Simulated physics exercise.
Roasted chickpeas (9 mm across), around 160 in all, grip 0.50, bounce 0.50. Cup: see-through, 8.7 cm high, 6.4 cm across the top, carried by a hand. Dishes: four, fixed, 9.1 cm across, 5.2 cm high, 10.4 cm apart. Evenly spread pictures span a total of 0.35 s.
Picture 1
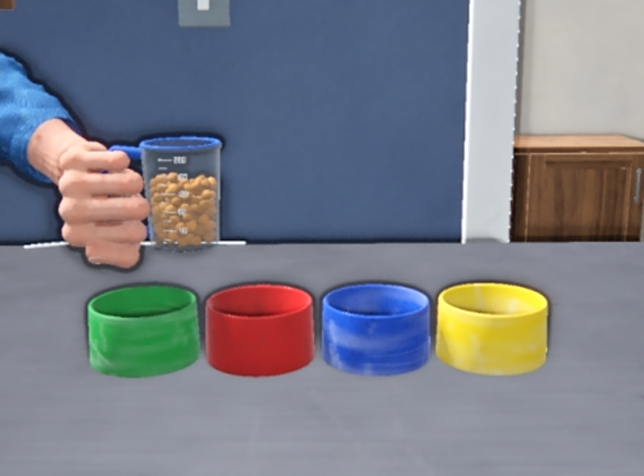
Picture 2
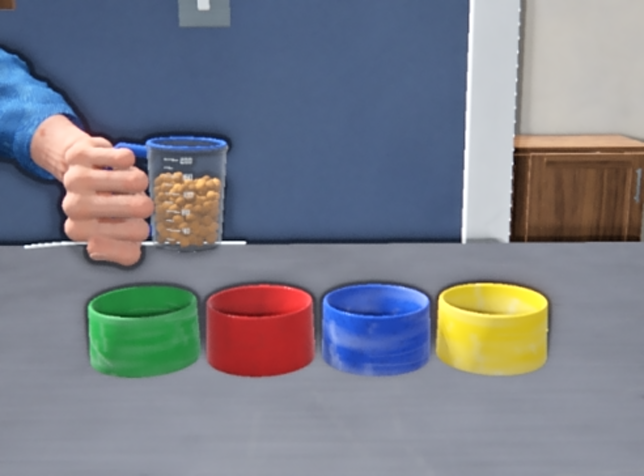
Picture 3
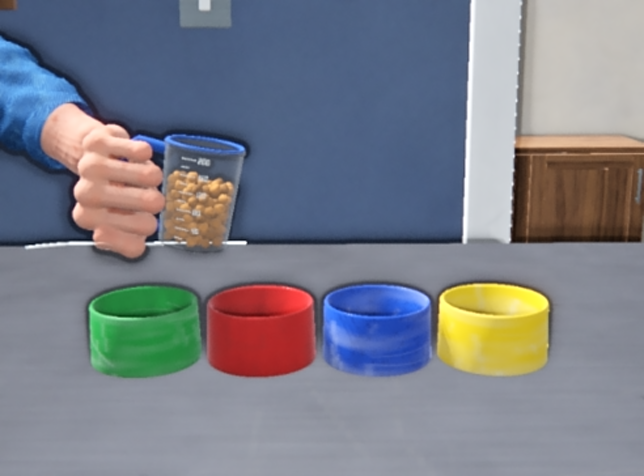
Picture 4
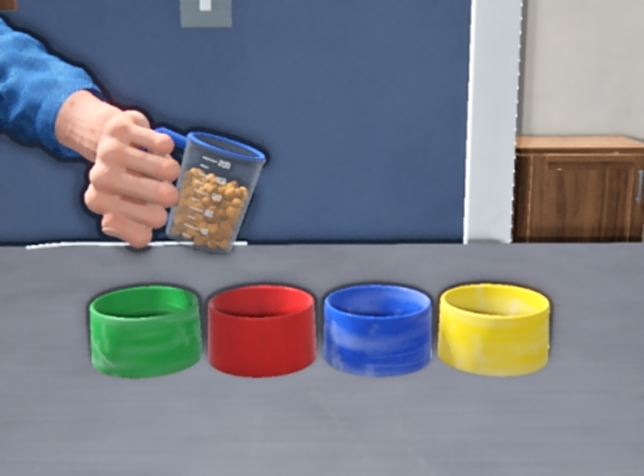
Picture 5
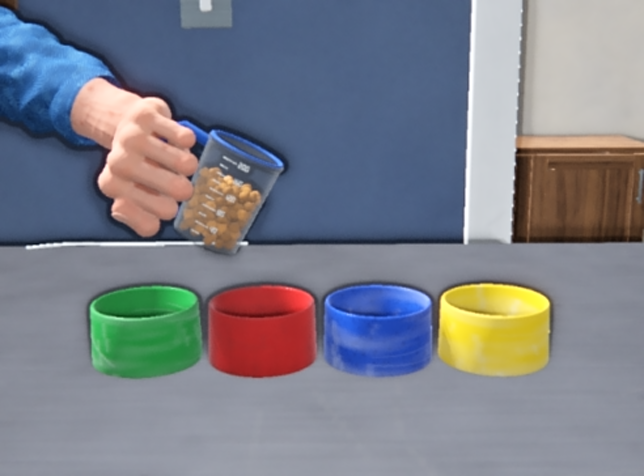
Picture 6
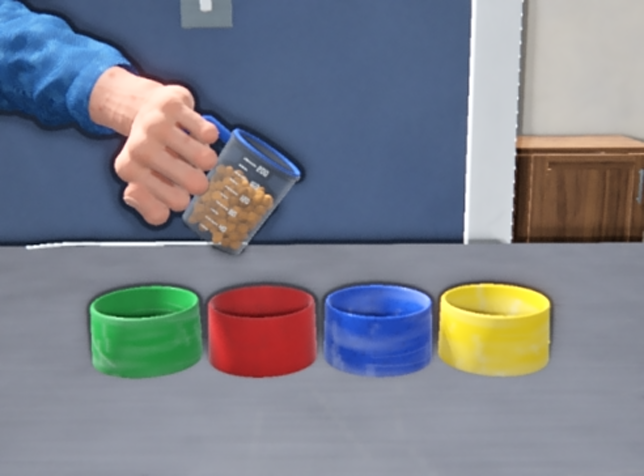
A hand moves a clear cup of chickpeas slightly right while tilting it steadily rightward.
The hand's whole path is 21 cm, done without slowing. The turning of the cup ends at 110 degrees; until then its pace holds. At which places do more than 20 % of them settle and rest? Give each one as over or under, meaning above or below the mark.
Red dish: Under, blue dish: Under, green dish: Under, yellow dish: Over, counter: Under.
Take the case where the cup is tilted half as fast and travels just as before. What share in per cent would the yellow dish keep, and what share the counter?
In that case the yellow dish gets 100 while the counter gets 0.
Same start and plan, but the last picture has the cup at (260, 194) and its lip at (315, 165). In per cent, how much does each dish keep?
Red 0; blue 0; green 0; yellow 100.
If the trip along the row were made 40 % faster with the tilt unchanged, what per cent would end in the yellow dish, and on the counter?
Shares - yellow 100, counter 0.
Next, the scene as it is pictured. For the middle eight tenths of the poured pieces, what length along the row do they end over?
I'd put it at close to 6 cm.
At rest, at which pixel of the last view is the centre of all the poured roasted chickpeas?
My guess is close to (497, 338).
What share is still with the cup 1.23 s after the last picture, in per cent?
Estimate: Around 5 % of the load.
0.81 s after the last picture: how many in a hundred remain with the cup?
Near 65 per cent of the load.
Then, 0.49 s after the last picture, tilt 95 degrees; cup holds 100 %.
Then, 0.81 s after the last picture, tilt 110 degrees; cup holds 65 %, blue 5 %, yellow 15 %.
Then, 1.23 s after the last picture, tilt 110 degrees; cup holds 5 %, blue 5 %, yellow 80 %.
In the end, red 0 %, blue 5 %, green 0 %, yellow 90 %, counter 5 %.
